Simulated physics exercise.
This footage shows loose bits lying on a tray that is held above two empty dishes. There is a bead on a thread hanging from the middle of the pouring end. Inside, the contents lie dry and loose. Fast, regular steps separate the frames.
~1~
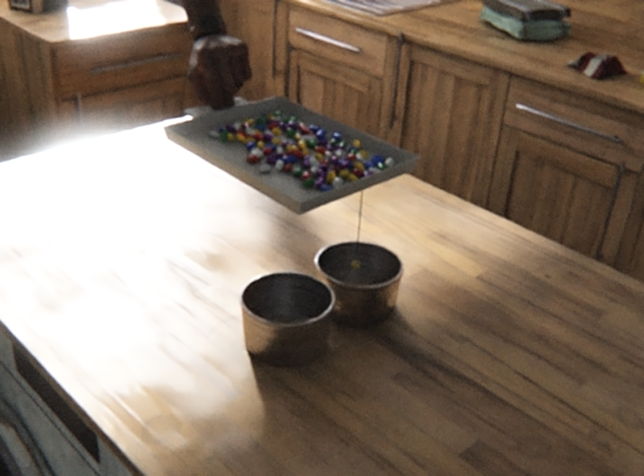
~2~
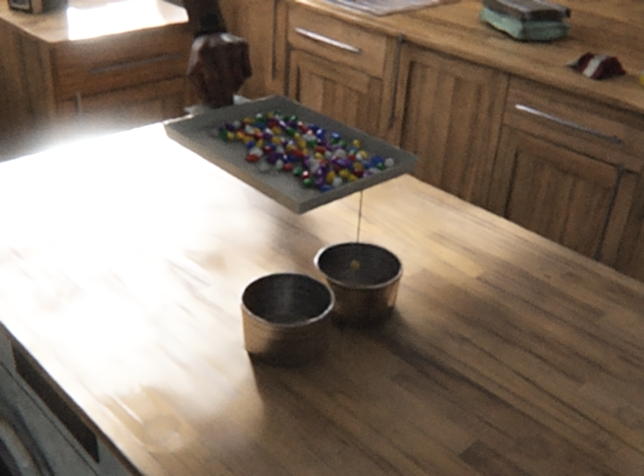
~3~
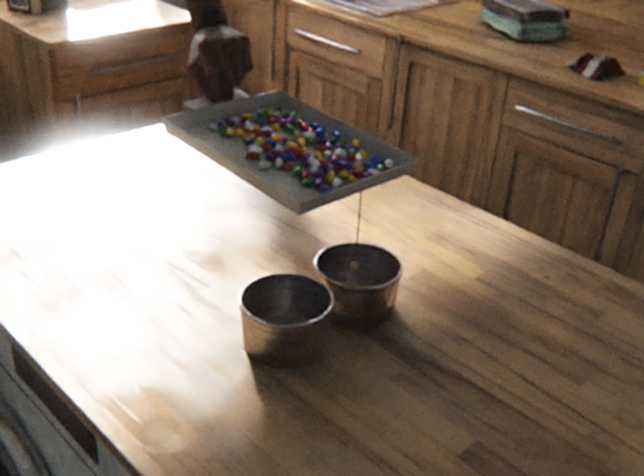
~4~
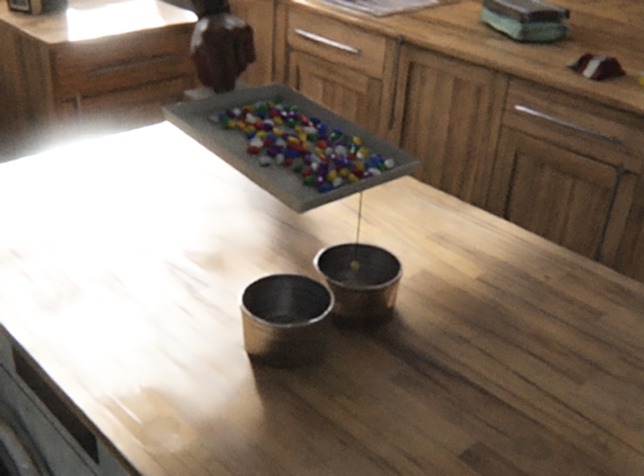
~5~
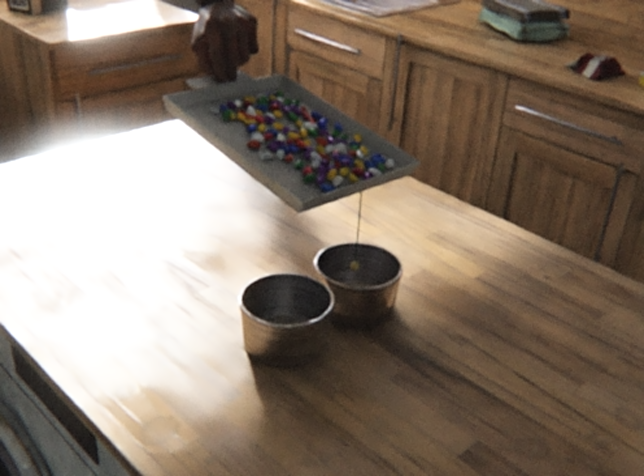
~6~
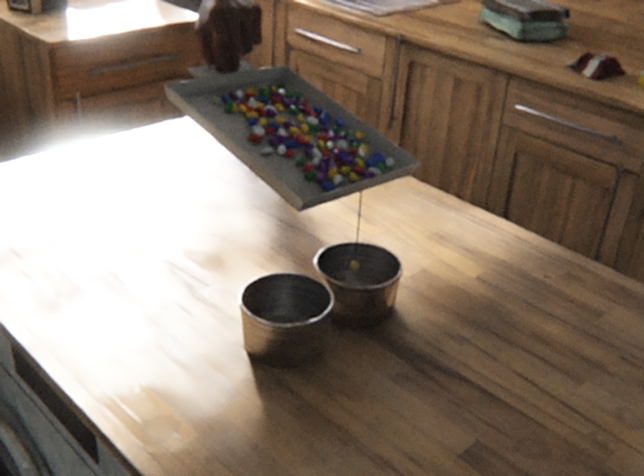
In a sunlit wooden kitchen, a hand holds a gray tray of colorful jelly beans level above two empty metal dishes, a bead hanging on a thread from its near edge. The hand then gradually raises the far end, tilting the tray slightly toward its right corner, while the dishes stay still.
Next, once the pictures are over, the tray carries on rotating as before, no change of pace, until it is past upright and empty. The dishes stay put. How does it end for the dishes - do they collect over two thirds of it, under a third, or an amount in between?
By the end the two dishes capture a poor share, below a third.
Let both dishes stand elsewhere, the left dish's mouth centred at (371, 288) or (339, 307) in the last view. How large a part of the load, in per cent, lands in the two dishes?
It would be near 70 per cent first and near 80 per cent second.
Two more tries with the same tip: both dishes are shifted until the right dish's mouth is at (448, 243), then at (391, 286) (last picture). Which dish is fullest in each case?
At the first place the left-hand dish, at the second right.
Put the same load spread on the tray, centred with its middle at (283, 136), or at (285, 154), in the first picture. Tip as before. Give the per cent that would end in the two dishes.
In order, about 10 and 10 in a hundred.
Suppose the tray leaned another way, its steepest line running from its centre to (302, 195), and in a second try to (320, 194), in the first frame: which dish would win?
In turn: The left one; the left one.
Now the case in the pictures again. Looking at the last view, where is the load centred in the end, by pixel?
It settles centred around (426, 331).
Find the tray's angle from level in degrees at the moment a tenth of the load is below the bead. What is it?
About 105 degrees.
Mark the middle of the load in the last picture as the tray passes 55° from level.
Roughly at (364, 137).
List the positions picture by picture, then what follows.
In the first picture, corners of the pouring end at (300, 199) and (414, 157), level; middle of the load at (292, 149), jelly beans; left dish at (318, 336); right dish at (389, 298); bead on its thread at (356, 265).
In the second picture, corners of the pouring end at (300, 199) and (414, 157), level; middle of the load at (292, 148).
In the third picture, corners of the pouring end at (300, 200) and (414, 159), tipped barely, lowest at the right corner; middle of the load at (292, 146).
In the fourth picture, corners of the pouring end at (301, 199) and (415, 160), tipped a little, lowest at the right corner; middle of the load at (293, 141).
In the fifth picture, corners of the pouring end at (302, 199) and (415, 161), tipped a little, lowest at the right corner; middle of the load at (293, 136).
In the sixth picture, corners of the pouring end at (303, 198) and (415, 162), tipped a little, lowest at the right corner; middle of the load at (295, 131); left dish at (317, 337); right dish at (388, 299).
Soon, tray tipped steeply; nearly all on the tray; a stray few in the air.
A while on, tray tipped right over; nearly all on the tray; a stray few outside both.
Towards the end, tray tipped past a quarter turn; a small part in the right dish; nearly all outside both.
Finally, tray tipped past a quarter turn; none in the left dish; a small part in the right dish; nearly all outside both.
